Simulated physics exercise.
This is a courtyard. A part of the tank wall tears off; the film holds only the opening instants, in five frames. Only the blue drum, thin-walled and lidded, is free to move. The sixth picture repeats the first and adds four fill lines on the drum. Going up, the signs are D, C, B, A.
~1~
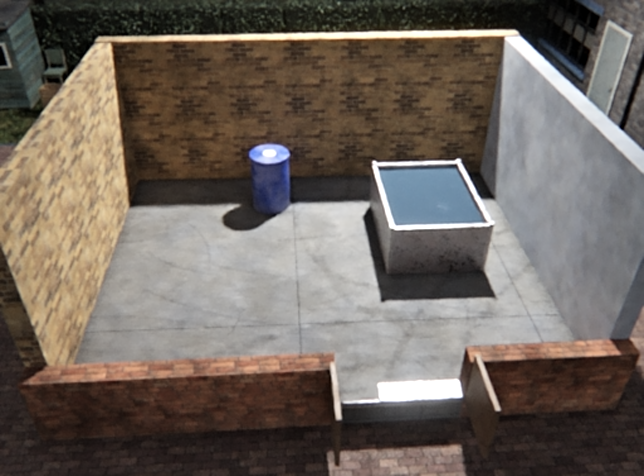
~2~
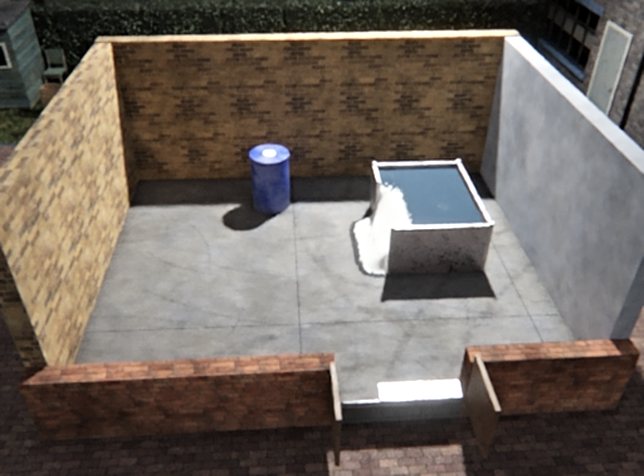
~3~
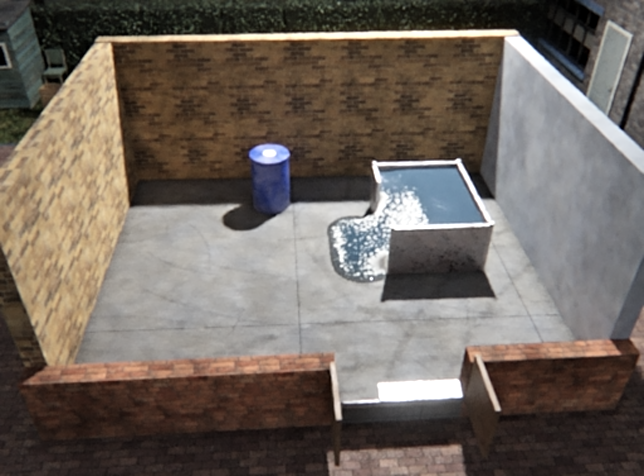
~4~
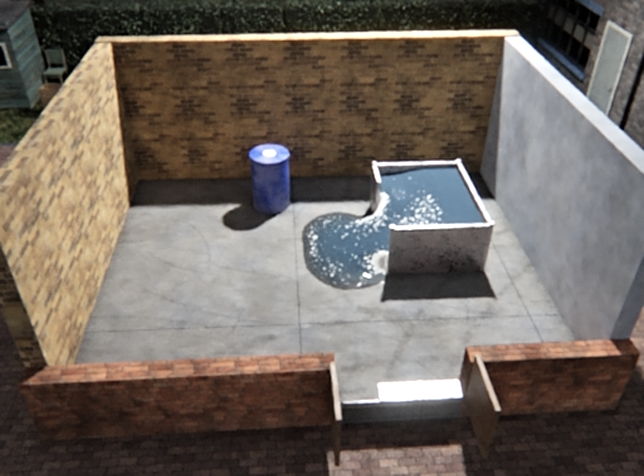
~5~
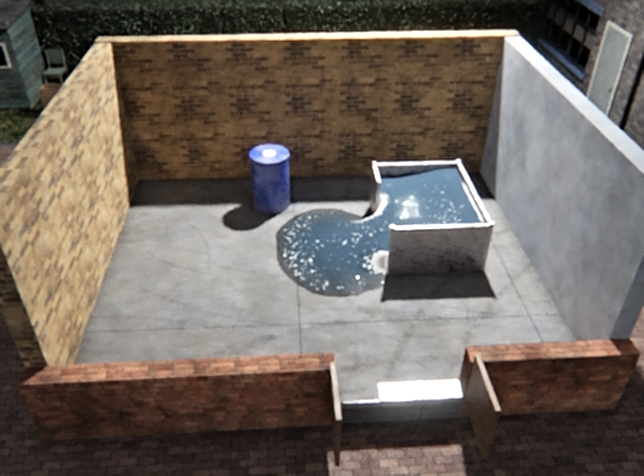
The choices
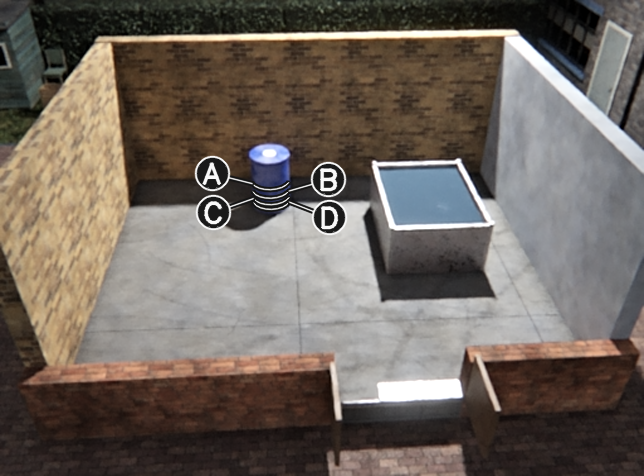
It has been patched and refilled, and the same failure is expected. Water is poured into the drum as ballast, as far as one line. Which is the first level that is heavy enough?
The answer is line D.
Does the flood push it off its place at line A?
No.
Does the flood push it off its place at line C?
No.
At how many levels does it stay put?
All of the four.
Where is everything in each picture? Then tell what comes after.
Lid of the blue drum at (269, 154); tank full, its middle at (428, 197); open gate at (400, 352), in the first picture.
Water covers 2 % of the ground, mostly out of sight from here, in the second picture.
In the third picture, 4 % of the ground wet, in view closest to the drum at (334, 227).
In the fourth picture, 7 % of the ground wet, in view closest to the drum at (321, 219).
Lid of the blue drum at (269, 154); 10 % of the ground wet, in view closest to the drum at (304, 215), in the fifth picture.
On the marked copy, A at (270, 189); B at (270, 198); C at (271, 204); D at (271, 209); from the bottom up D, C, B, A.
If A is chosen, it does not move.
If B is chosen, it does not move.
If C is chosen, it does not move.
If D is chosen, it does not move.
